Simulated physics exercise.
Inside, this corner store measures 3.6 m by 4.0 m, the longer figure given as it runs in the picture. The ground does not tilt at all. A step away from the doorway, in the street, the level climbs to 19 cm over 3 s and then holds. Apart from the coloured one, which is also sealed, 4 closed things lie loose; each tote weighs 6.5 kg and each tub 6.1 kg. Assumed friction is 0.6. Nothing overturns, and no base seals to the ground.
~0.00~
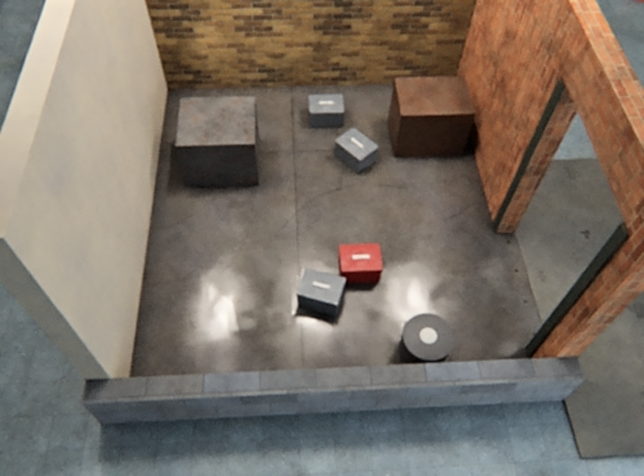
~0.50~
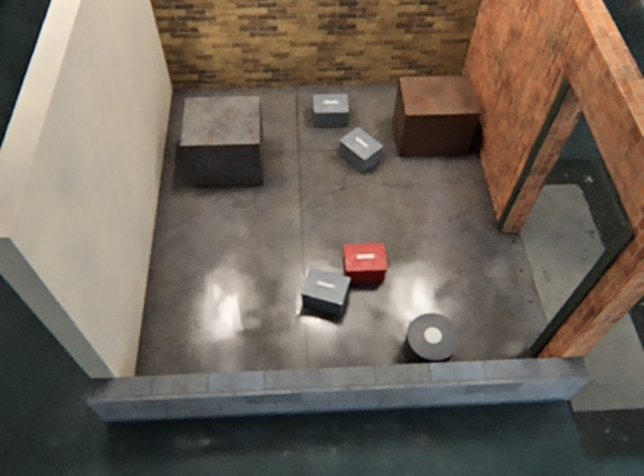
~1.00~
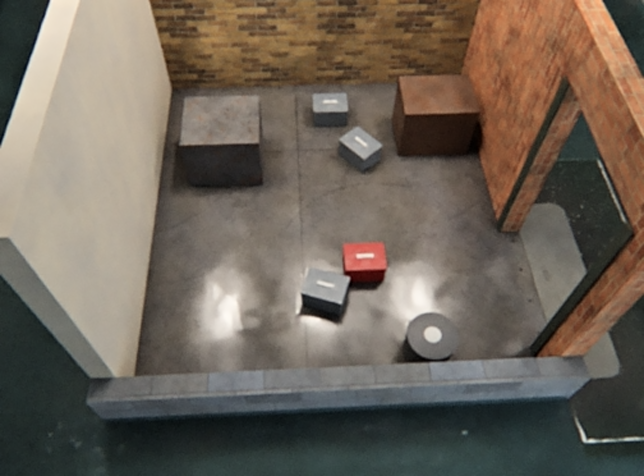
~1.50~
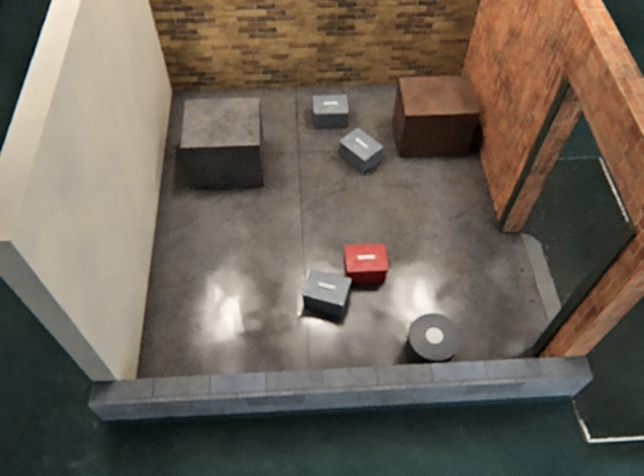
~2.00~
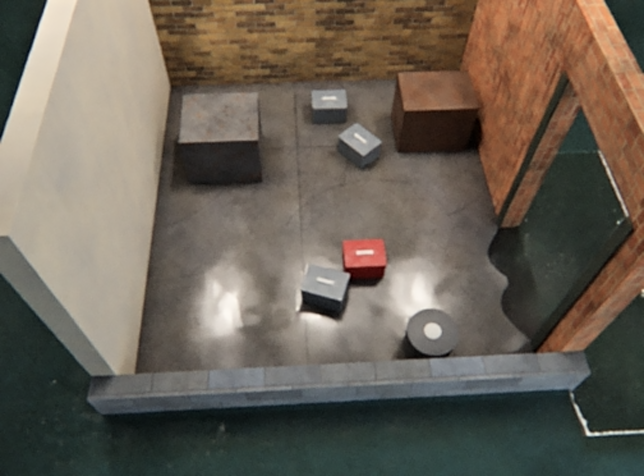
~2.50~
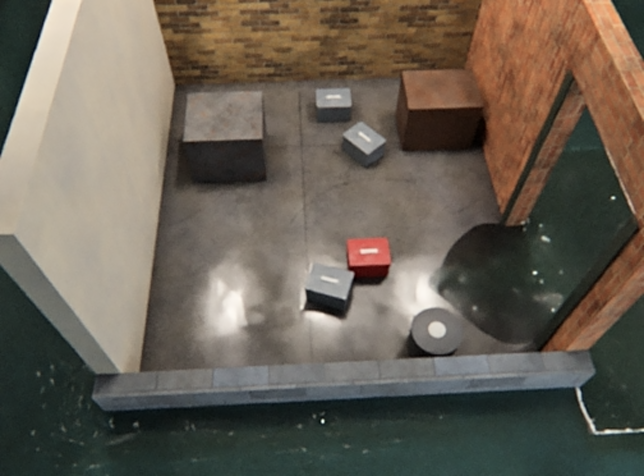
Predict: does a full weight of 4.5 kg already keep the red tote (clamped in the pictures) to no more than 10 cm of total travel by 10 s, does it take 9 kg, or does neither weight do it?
Neither one succeeds.
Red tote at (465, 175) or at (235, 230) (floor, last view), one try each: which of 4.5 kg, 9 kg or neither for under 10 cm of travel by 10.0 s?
Log: Try 1 the lighter pick works; try 2 neither pick works.
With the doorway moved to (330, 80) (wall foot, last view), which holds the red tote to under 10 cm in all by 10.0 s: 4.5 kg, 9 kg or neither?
In that case both options fail.
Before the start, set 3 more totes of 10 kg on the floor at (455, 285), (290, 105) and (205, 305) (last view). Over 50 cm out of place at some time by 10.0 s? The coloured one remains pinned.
Listed in order, they go over the bar, beneath the bar, over the bar.
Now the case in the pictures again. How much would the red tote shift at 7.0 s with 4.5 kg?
Shift: About 200 cm.
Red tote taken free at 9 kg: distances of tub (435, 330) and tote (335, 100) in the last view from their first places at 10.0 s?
Net displacement, in order: 200 cm; 50 cm.
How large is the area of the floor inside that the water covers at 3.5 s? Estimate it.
Roughly 3.0 m2.
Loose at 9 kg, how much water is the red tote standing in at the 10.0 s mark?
13 cm, roughly.
After 3.5 s the red tote would be 16 cm from its start with 4.5 kg and 1 cm from its start with 9 kg; 5 cm of water round it then.
After 4.5 s the red tote would be 103 cm from its start with 4.5 kg and 53 cm from its start with 9 kg; 5 cm of water round it then.
After 7.0 s the red tote would be 217 cm from its start with 4.5 kg and 101 cm from its start with 9 kg; 5 cm of water round it then.
After 10.0 s the red tote would be 217 cm from its start with 4.5 kg and 156 cm from its start with 9 kg; 13 cm of water round it then.
